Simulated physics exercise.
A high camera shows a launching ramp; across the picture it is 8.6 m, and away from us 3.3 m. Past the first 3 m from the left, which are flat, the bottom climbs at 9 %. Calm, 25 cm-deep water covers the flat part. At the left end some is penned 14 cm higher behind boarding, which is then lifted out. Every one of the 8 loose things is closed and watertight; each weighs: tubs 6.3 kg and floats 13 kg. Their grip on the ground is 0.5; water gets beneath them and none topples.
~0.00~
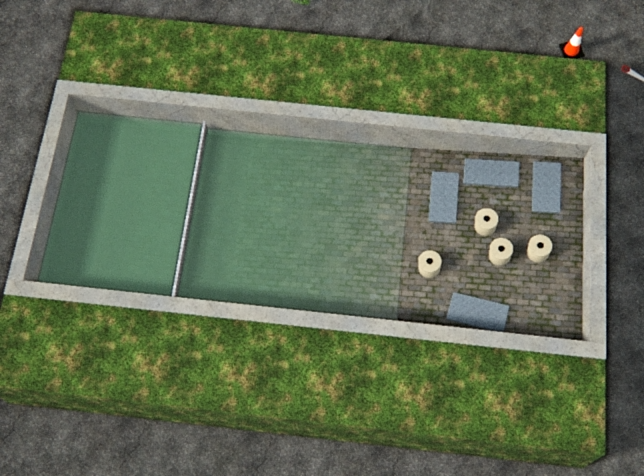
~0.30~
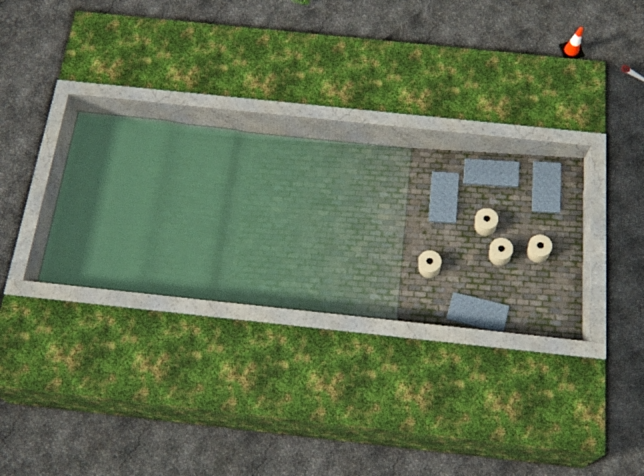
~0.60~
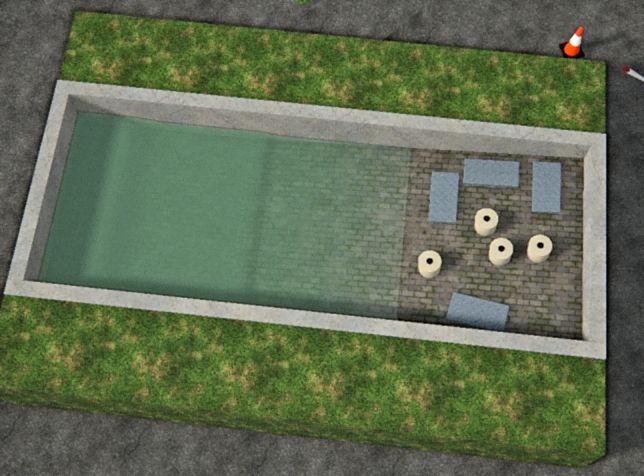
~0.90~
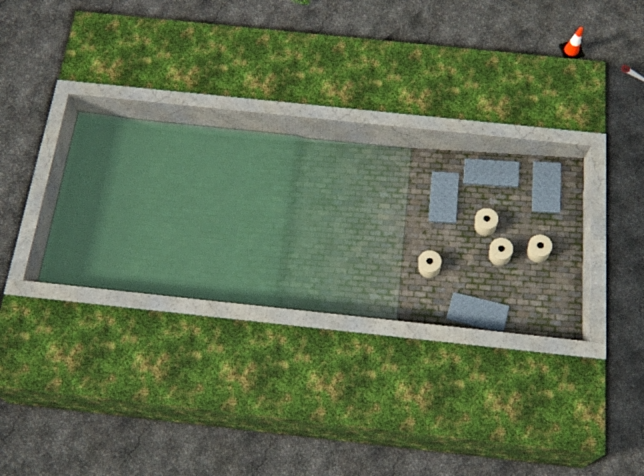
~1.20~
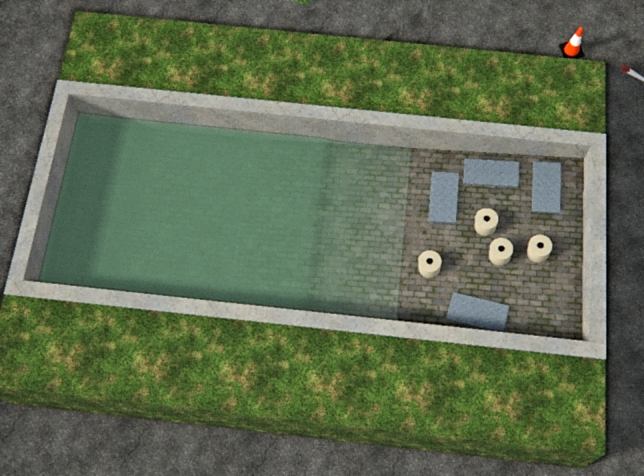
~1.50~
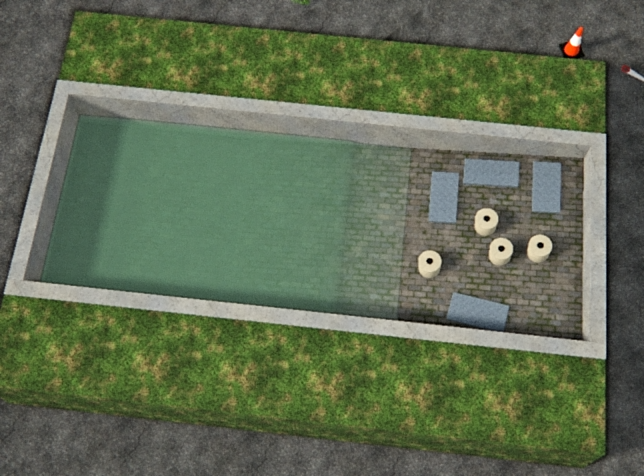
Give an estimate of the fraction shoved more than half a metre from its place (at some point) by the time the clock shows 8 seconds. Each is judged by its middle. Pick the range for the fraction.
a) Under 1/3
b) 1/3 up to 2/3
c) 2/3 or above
(b) 1/3 up to 2/3.
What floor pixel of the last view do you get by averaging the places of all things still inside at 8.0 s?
Roughly at (438, 229).
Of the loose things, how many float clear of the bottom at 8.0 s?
I count 2.
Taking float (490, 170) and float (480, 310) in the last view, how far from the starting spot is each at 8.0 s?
The first is 140 cm from its start, the second 200 cm.
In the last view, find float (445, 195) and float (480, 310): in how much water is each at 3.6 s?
Around 7 cm and 3 cm.
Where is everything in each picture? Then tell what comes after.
In the first picture, a tub at (431, 261) rests on the ground; a float at (444, 196) rests on the ground; 19.0 m2 under water; 0 of 8 have shifted.
In the second picture, a tub at (431, 261), on the bottom; a float at (444, 196), on the bottom; water covers 19.0 m2; 0 of 8 have shifted.
In the third picture, a tub at (431, 261), on the bottom; a float at (444, 196) rests on the ground; water covers 19.0 m2; 0 of 8 have shifted.
In the fourth picture, a tub at (431, 261), on the bottom; a float at (444, 196) rests on the ground; water covers 19.0 m2; 0 of 8 have shifted.
In the fifth picture, a tub at (431, 261), on the bottom; a float at (444, 196), on the bottom; 19.0 m2 under water; 0 of 8 have shifted.
In the sixth picture, a tub at (431, 261), on the bottom; a float at (444, 196) rests on the ground; 19.0 m2 under water; 0 of 8 have shifted.
After 2.1 s 0 of 8 are over 50 cm from their spots; 0 afloat.
After 3.6 s 0 of 8 are over 50 cm from their spots; 1 afloat.
After 5.6 s 0 of 8 are over 50 cm from their spots; 4 afloat.
After 8.0 s 4 of 8 are over 50 cm from their spots, and 4 have been at some point; 2 afloat.
